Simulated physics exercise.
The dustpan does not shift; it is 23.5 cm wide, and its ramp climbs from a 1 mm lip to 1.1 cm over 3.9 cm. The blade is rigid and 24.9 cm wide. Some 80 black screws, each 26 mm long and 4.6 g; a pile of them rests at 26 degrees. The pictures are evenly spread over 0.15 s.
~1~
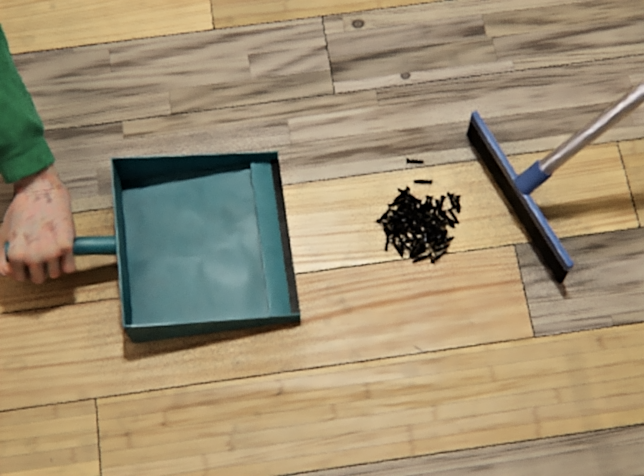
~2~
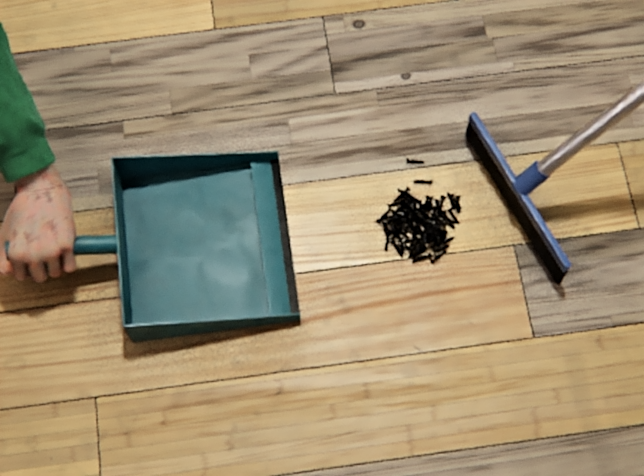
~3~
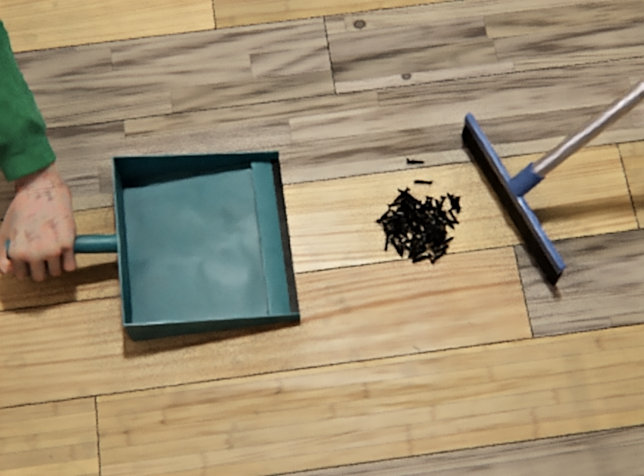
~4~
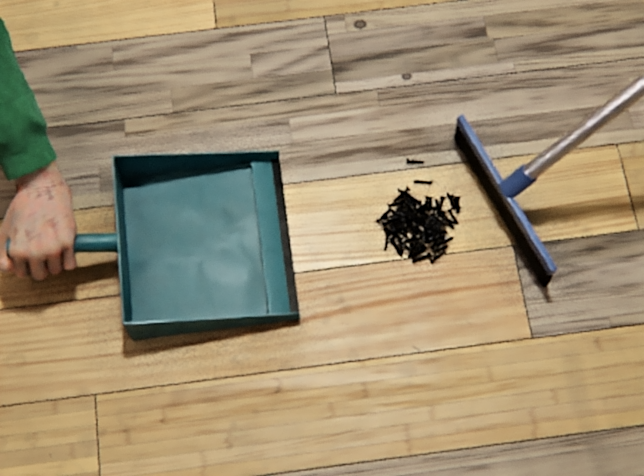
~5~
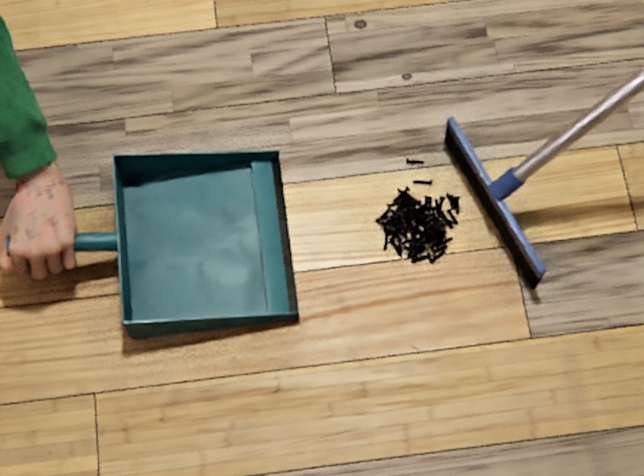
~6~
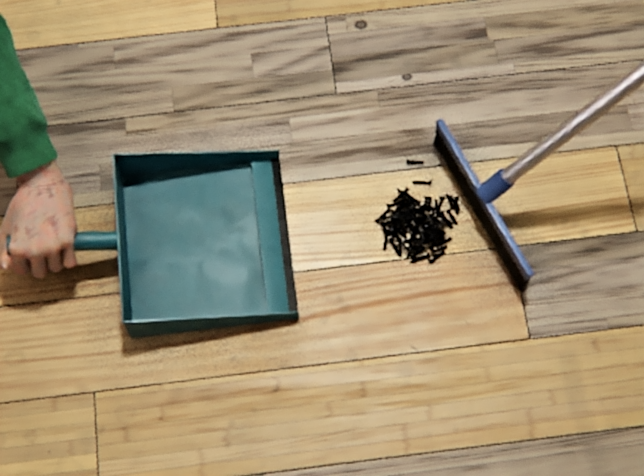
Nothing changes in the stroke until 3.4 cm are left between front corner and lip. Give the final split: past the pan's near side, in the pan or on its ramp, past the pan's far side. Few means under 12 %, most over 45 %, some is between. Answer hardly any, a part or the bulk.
Past the pan's near side: Hardly any; in the pan or on its ramp: Hardly any; past the pan's far side: Hardly any.
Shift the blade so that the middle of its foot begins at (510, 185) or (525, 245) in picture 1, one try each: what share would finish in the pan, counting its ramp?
Some 0 and 5 per cent.
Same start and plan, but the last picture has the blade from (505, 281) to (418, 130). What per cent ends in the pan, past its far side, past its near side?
Pan 20, far 0, near 5.
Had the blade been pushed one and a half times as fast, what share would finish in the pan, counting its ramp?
In that case some 15 per cent.
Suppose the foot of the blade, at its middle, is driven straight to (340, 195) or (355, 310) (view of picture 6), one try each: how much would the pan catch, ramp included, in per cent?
Some 0 and 5 per cent.
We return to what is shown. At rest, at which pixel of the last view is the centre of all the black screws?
Around (320, 253).
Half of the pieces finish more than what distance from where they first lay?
Roughly 14 cm.
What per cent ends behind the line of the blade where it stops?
Some 0 per cent.
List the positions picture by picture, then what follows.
The first frame shows blade from (568, 266) to (474, 118), moved 0.0 cm, 0 of the pieces shifted so far; middle of the pieces at (421, 223); pan at (193, 250).
The second frame shows blade from (566, 267) to (473, 119), moved 0.2 cm, 0 of the pieces shifted so far; middle of the pieces at (421, 224).
The third frame shows blade from (560, 269) to (468, 120), moved 0.8 cm, 0 of the pieces shifted so far; middle of the pieces at (420, 224).
The fourth frame shows blade from (551, 271) to (461, 121), moved 1.9 cm, 0 of the pieces shifted so far; middle of the pieces at (420, 224).
The fifth frame shows blade from (540, 273) to (451, 123), moved 3.3 cm, 0 of the pieces shifted so far; middle of the pieces at (420, 224).
The sixth frame shows blade from (528, 275) to (440, 126), moved 4.8 cm, 0 of the pieces shifted so far; middle of the pieces at (419, 224); pan at (193, 247).
Then, 0.19 s after the last picture, middle of the blade 17 cm from the lip; 0 % over the lip, far side 0 %, near side 0 %.
Then, 0.32 s after the last picture, middle of the blade 10 cm from the lip; 0 % over the lip, far side 0 %, near side 0 %.
Then, 0.58 s after the last picture, middle of the blade 7 cm from the lip; 0 % over the lip, far side 0 %, near side 0 %.
In the end, near side 0 %, pan 0 %, far side 0 %, in front of the lip or behind the blade 95 %.
